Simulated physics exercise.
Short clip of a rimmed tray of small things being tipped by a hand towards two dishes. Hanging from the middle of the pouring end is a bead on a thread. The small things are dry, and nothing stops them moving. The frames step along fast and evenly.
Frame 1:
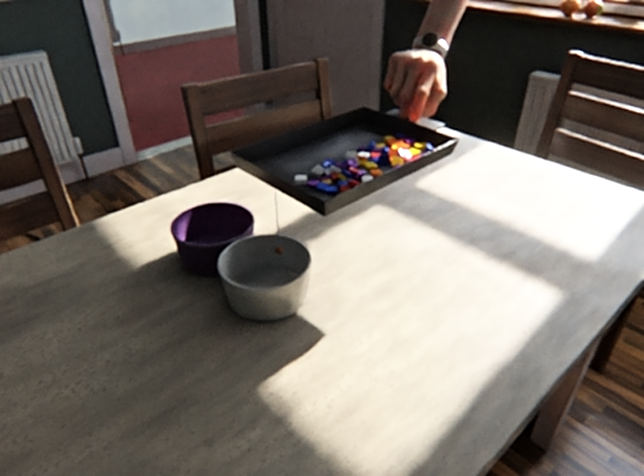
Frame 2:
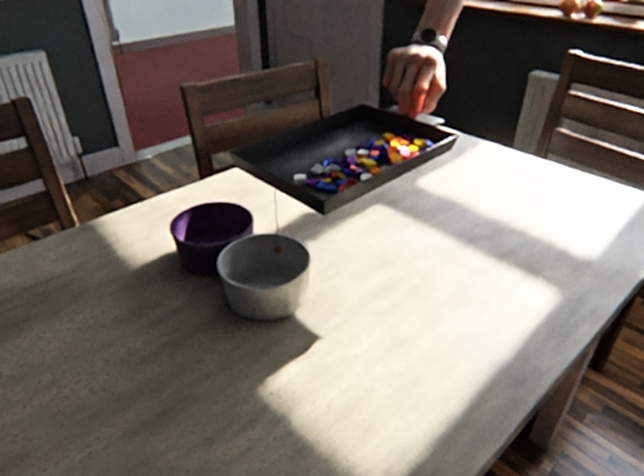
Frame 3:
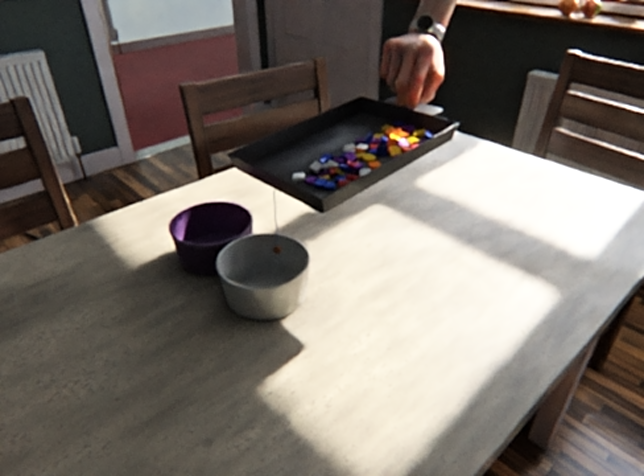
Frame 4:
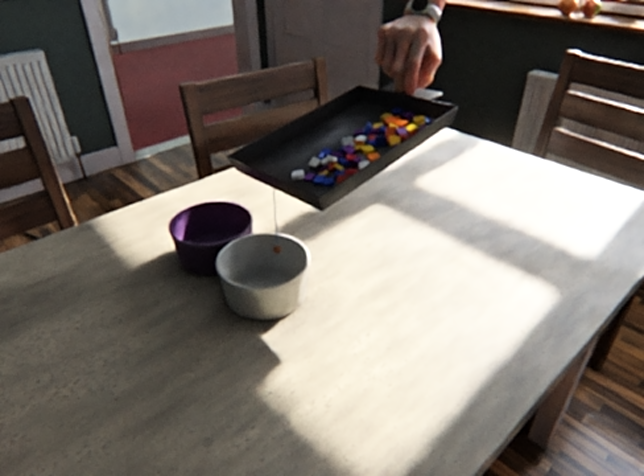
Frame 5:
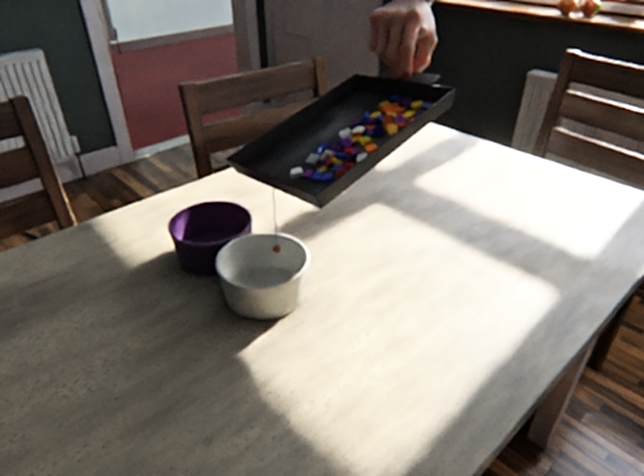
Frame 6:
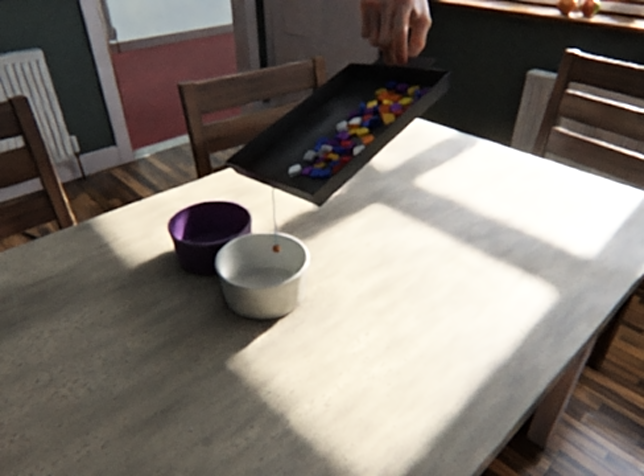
We see a hand raise the far end of a dark rimmed tray of colourful mosaic tiles above a table, gradually tilting it towards a purple dish and a pale dish, its near left corner lowest, while the tiles stay bunched inside.
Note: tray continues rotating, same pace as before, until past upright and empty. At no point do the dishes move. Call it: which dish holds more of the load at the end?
The right one holds more.
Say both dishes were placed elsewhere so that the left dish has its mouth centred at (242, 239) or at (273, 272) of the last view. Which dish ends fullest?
The first time the left-side one comes out ahead, then the left-side one the second time.
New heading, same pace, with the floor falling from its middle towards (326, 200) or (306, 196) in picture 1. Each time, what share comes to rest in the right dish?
About 0 and 20 percent.
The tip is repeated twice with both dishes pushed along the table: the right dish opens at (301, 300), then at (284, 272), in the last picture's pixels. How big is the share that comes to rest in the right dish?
Roughly 0% the first time and 20% the second time.
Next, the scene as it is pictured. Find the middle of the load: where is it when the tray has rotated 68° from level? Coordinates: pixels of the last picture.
Roughly (255, 170).
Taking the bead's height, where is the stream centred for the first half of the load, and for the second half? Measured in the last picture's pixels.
Near (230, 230) to start, and near (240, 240) afterwards.
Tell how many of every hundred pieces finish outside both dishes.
I'd say around 20 per cent.
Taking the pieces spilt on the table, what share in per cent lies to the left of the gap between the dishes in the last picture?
About 70 per cent.
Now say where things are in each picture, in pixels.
In the first frame, corners of the pouring end at (236, 152) and (324, 198), level; middle of the load at (361, 163), mosaic tiles; left dish at (179, 251); right dish at (229, 293); bead on its thread at (279, 250).
In the second frame, corners of the pouring end at (235, 152) and (323, 197), level; middle of the load at (361, 161).
In the third frame, corners of the pouring end at (233, 153) and (321, 195), tipped barely, lowest at the left corner; middle of the load at (360, 156).
In the fourth frame, corners of the pouring end at (232, 155) and (319, 194), tipped a little, lowest at the left corner; middle of the load at (358, 148).
In the fifth frame, corners of the pouring end at (231, 157) and (316, 192), tipped clearly, lowest at the left corner; middle of the load at (356, 140).
In the sixth frame, corners of the pouring end at (230, 160) and (313, 190), tipped clearly, lowest at the left corner; middle of the load at (353, 132); left dish at (177, 250); right dish at (227, 292).
Soon, tray tipped steeply; nearly all on the tray; a small part in the air.
A while on, tray tipped past a quarter turn; about half on the tray; a small part in the right dish; a small part in the left dish; a small part outside both; about a quarter in the air.
Towards the end, tray tipped past a quarter turn; about two thirds in the right dish; about a quarter in the left dish; about a quarter outside both.
Finally, tray tipped past a quarter turn; about two thirds in the right dish; about a quarter in the left dish; about a quarter outside both.
